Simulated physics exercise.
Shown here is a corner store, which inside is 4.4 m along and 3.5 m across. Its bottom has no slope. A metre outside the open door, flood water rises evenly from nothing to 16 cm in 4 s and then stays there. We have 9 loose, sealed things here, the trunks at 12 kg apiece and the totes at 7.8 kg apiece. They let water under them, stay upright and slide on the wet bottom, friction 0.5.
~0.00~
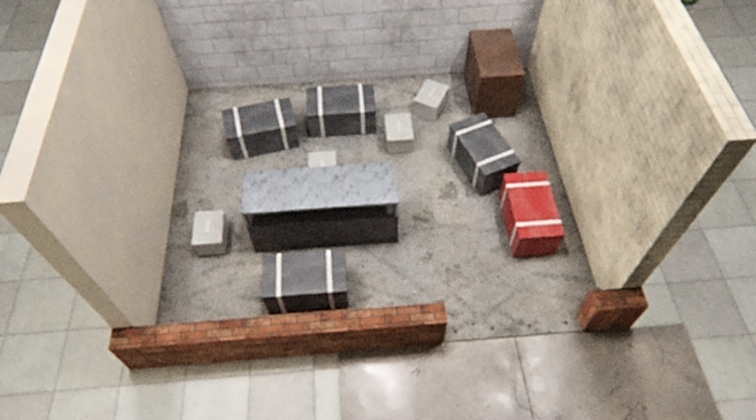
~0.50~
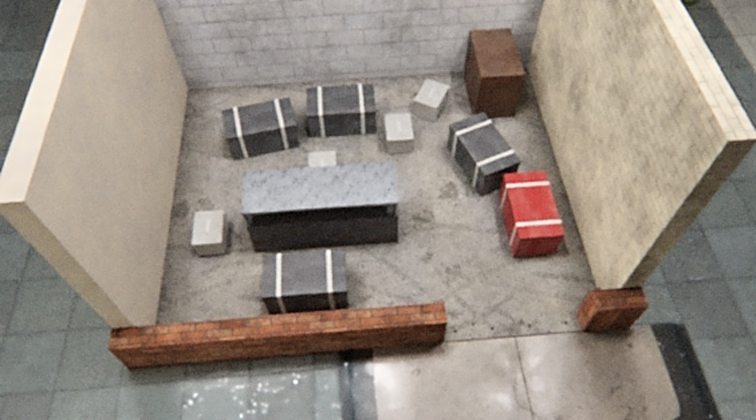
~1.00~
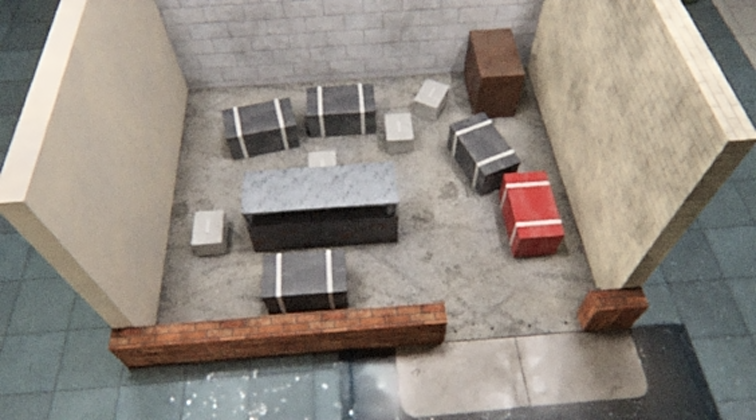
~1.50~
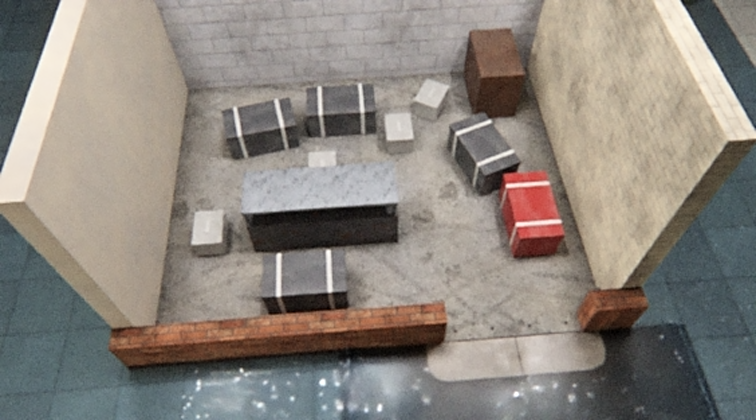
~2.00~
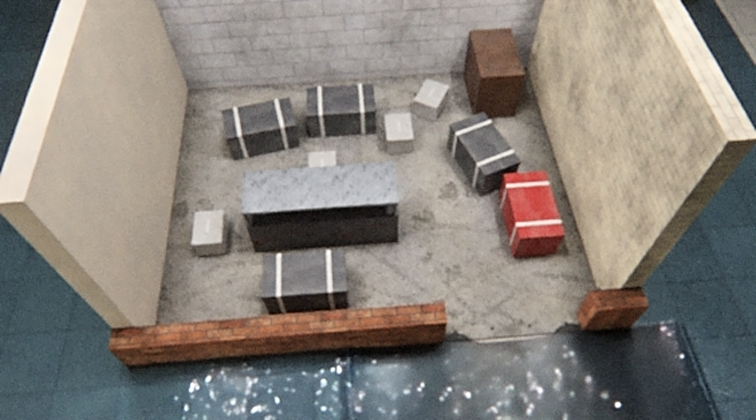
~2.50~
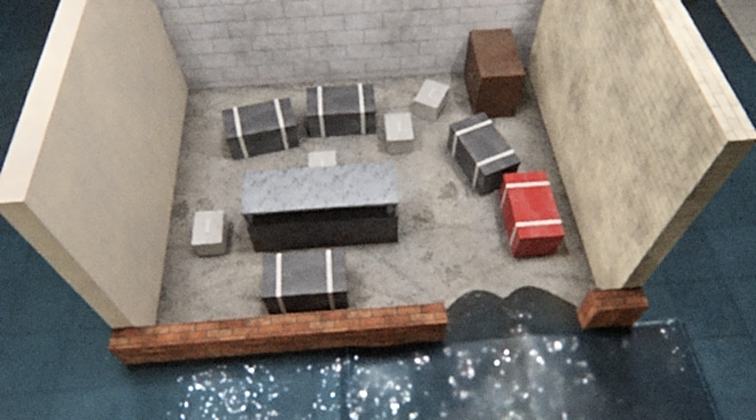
Dark water spreads over the pale tiled floor around a small walled store, seen from a fixed, high angle through its open front. Inside, a red trunk and a brown box stand at the right, with dark strapped trunks, small pale totes and a long grey counter across the middle and left. The glinting water creeps over the pale slab outside and through the doorway's gap in the low brick wall, while everything inside stays still.
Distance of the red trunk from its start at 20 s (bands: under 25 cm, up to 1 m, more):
More than 1 m.
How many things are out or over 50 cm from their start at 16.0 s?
My count gives 8.
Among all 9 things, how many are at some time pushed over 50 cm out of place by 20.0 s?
That comes to 9.
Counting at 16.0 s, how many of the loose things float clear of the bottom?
I'd say 9 of them.
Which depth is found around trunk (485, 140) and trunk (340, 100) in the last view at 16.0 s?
Around 10 cm and 12 cm.
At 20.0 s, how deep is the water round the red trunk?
About 11 cm.
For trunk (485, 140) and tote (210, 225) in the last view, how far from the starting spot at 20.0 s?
Shifts: 150 cm / 350 cm.
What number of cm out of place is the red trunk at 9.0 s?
By then it has shifted roughly 100 cm.
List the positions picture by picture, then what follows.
In the first picture, the red trunk at (533, 203) rests on the ground; water covers 0.0 m2; 0 of 9 have shifted.
In the second picture, the red trunk at (533, 203), on the bottom; 0.0 m2 under water; 0 of 9 have shifted.
In the third picture, the red trunk at (533, 203), on the bottom; water covers 0.0 m2; 0 of 9 have shifted.
In the fourth picture, the red trunk at (533, 203), on the bottom; 0.0 m2 under water; 0 of 9 have shifted.
In the fifth picture, the red trunk at (533, 203) rests on the ground; water covers 0.0 m2; 0 of 9 have shifted.
In the sixth picture, the red trunk at (533, 203), on the bottom; 0.3 m2 under water; 0 of 9 have shifted.
After 4.0 s the red trunk is near (535, 197), 0.1 m from its start, aground; 0 afloat.
After 9.0 s the red trunk is near (525, 119), 1.1 m from its start, afloat; 5 afloat.
After 16.0 s the red trunk is near (293, 131), 2.7 m from its start, afloat; 9 afloat.
After 20.0 s the red trunk is near (393, 112), 1.9 m from its start, afloat; 9 afloat.
